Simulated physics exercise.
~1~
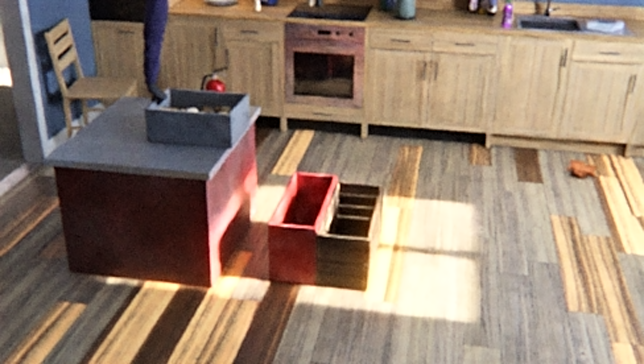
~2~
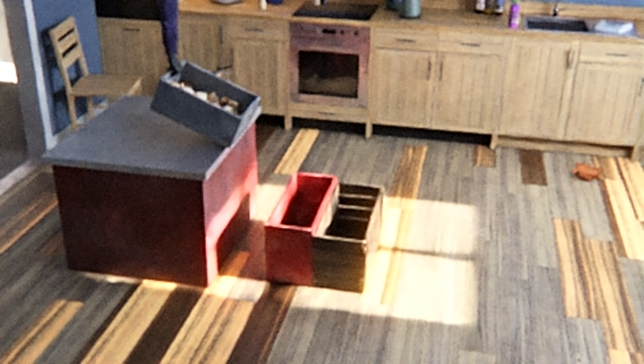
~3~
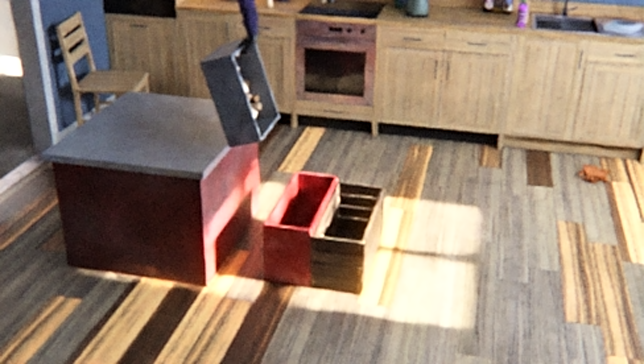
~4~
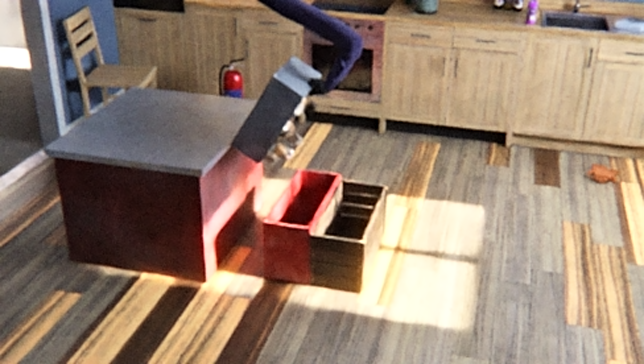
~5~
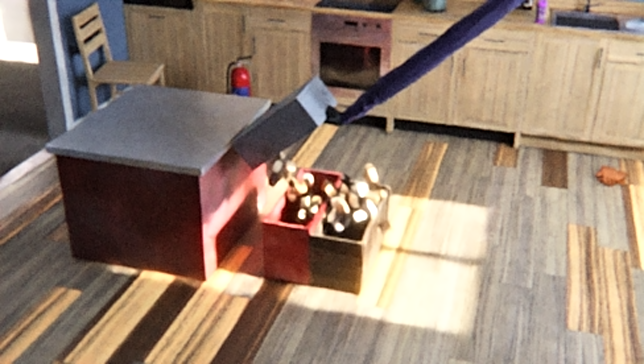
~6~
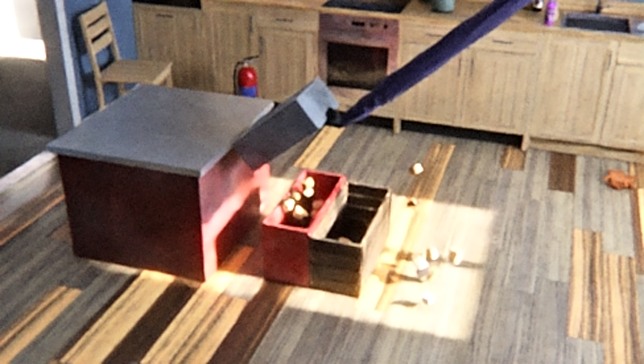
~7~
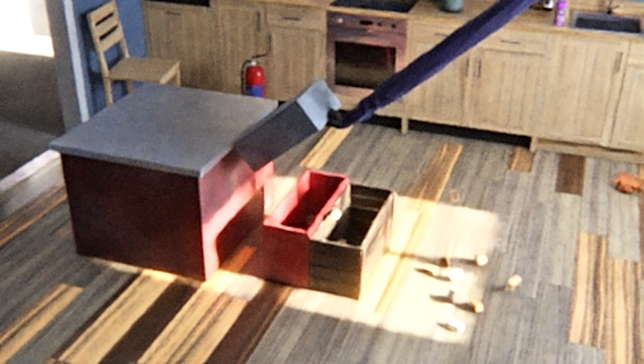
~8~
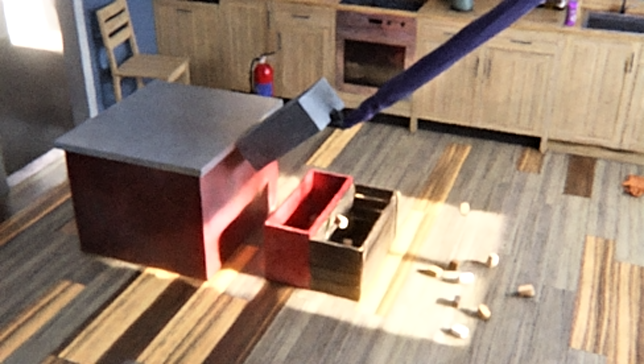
A grey crate of small wooden blocks was lifted and tipped over the end of a bench by a dark blue arm, spilling them toward a red bin and a black tub, and several ended up scattered on the floor beyond the tub.
